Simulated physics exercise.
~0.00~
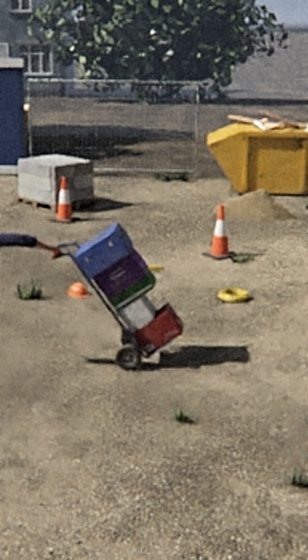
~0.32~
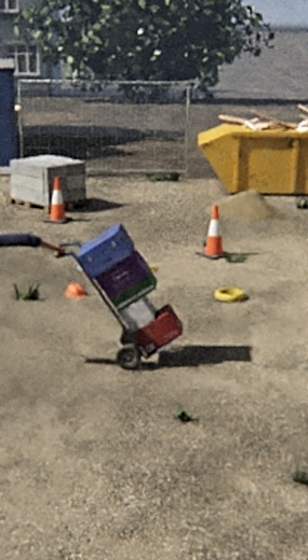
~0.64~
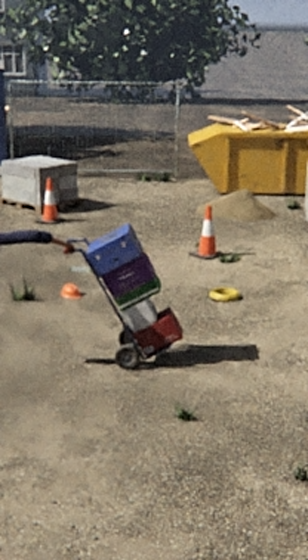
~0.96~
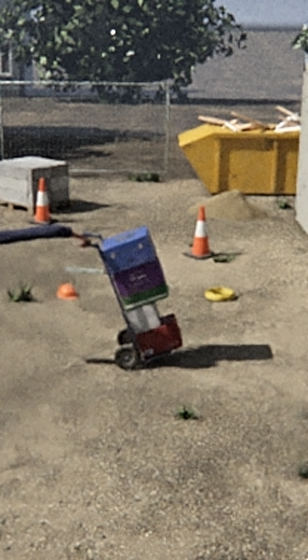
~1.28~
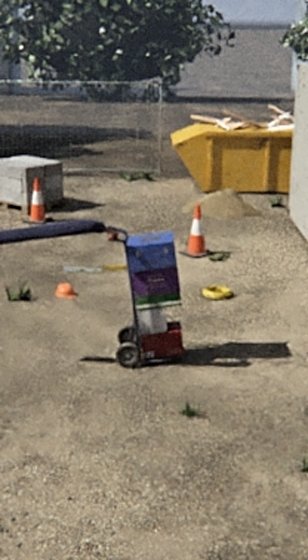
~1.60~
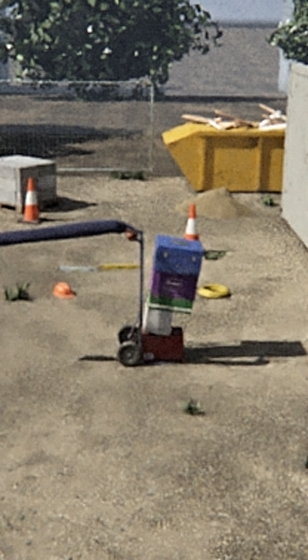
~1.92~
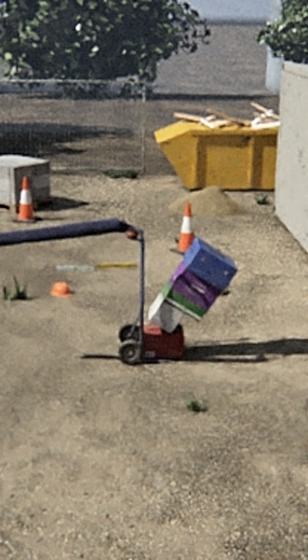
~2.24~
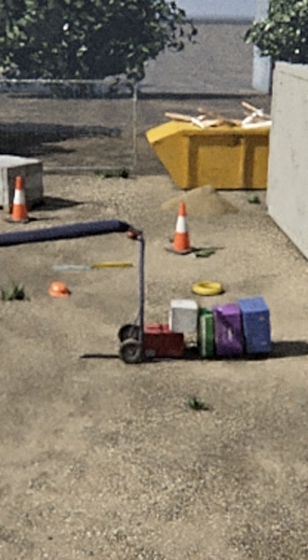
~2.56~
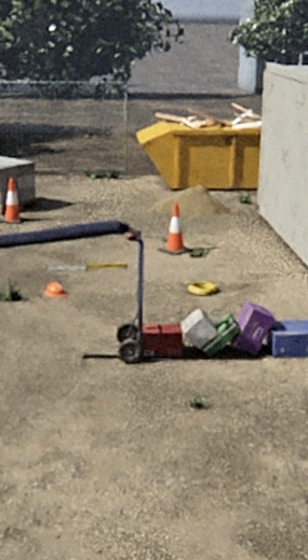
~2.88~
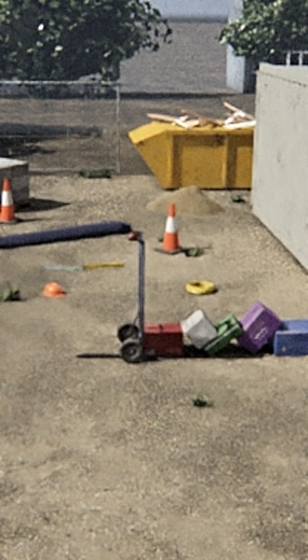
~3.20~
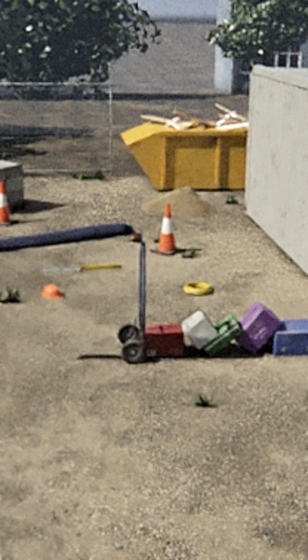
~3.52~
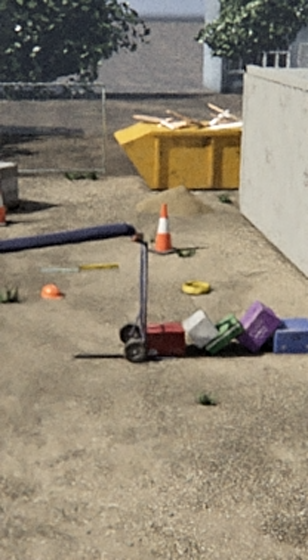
On a building site, an arm swings a loaded sack truck upright, toppling four stacked boxes rightward while the red one stays.
